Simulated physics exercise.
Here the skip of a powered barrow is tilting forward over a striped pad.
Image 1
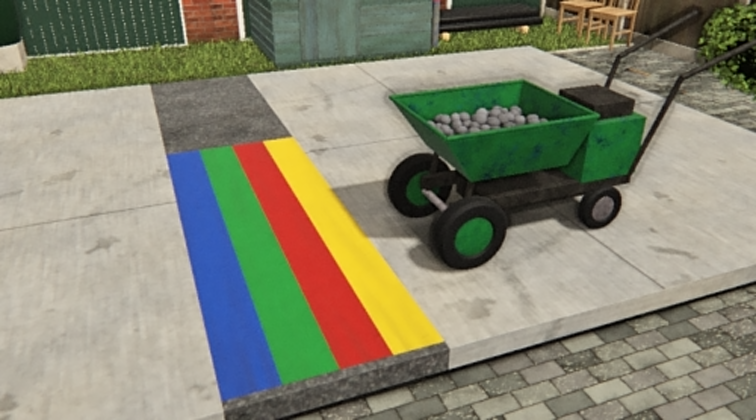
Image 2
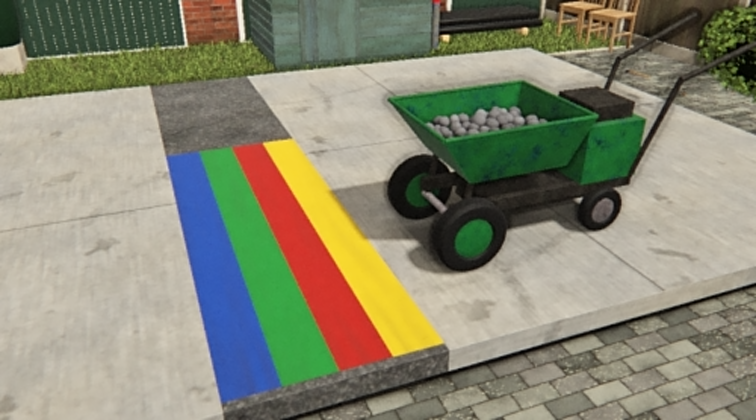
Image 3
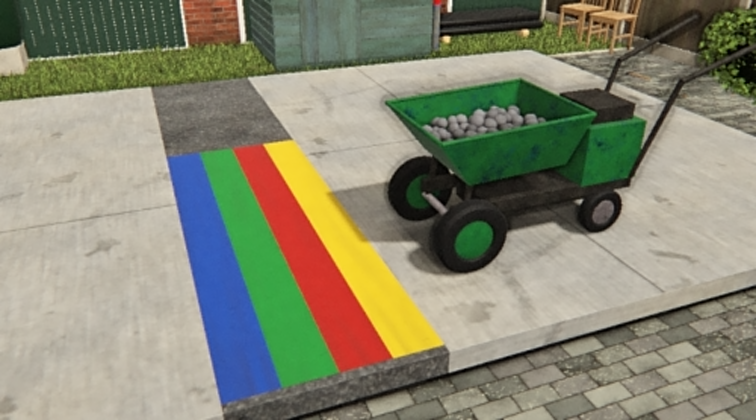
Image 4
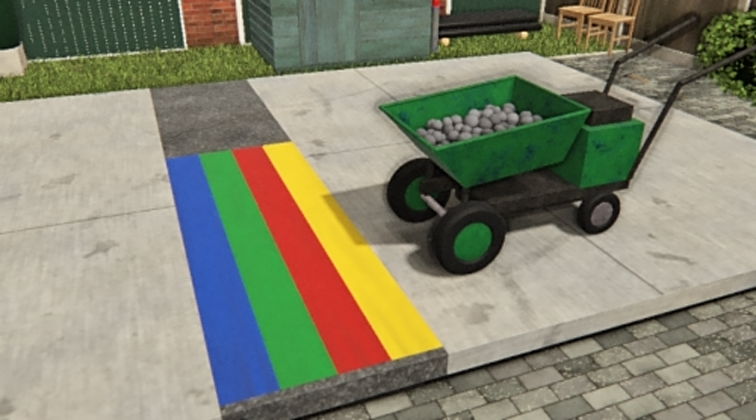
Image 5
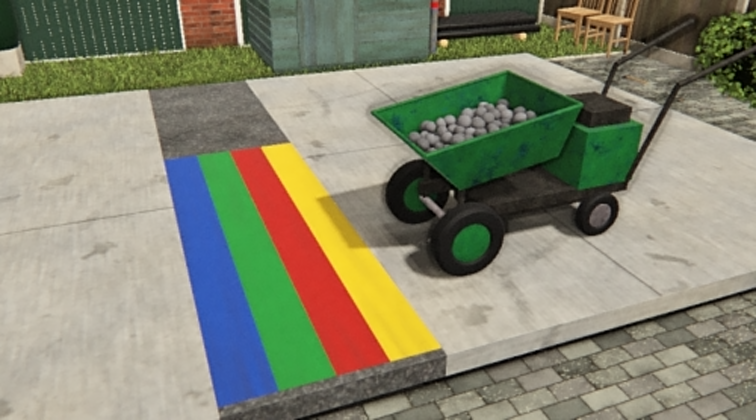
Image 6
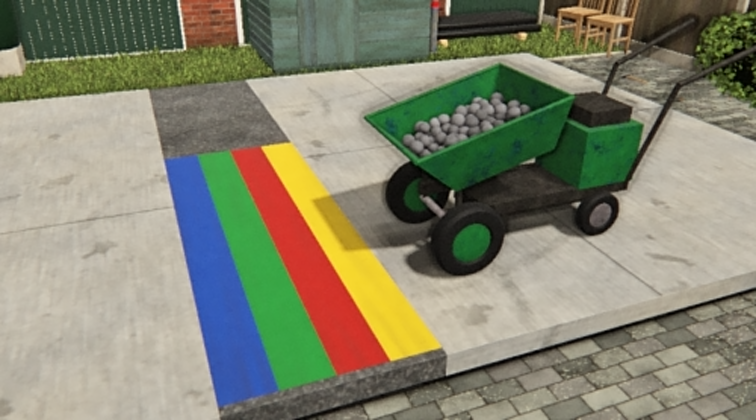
A green skip of round grey cobbles slowly tilts forward on a barrow beside colourful stripes.
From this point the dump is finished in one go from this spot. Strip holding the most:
Red strip.
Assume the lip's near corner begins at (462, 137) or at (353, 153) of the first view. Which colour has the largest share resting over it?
Case one gives the strip in red, case two gives the blue strip.
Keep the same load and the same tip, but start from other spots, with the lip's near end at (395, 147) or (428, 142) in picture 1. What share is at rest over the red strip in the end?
Approximately 10 per cent and 40 per cent, in that order.
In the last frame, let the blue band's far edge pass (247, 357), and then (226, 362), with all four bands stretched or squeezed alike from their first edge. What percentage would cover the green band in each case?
I'd say about 30 % for the first and about 30 % for the second.
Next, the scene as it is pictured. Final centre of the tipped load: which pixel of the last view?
Resting centre, last picture - approx. (296, 267).
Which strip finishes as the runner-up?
It's green.
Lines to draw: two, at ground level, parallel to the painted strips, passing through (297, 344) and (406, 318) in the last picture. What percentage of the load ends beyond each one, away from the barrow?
Respectively 20 and 90 %.
Just after the last frame, skip tipped steeply; every one in the skip.
A moment on, skip tipped right over; the larger part in the skip; just a few over the yellow strip; roughly a quarter over the red strip.
Further on, skip tipped right over; about a tenth in the skip; about a tenth over the yellow strip; roughly a third over the red strip; roughly a quarter over the green strip; about a tenth over the blue strip; just a few off the paint.
When it is over, skip tipped right over; about a tenth in the skip; about a tenth over the yellow strip; roughly half over the red strip; roughly a quarter over the green strip; about a tenth over the blue strip; just a few off the paint.
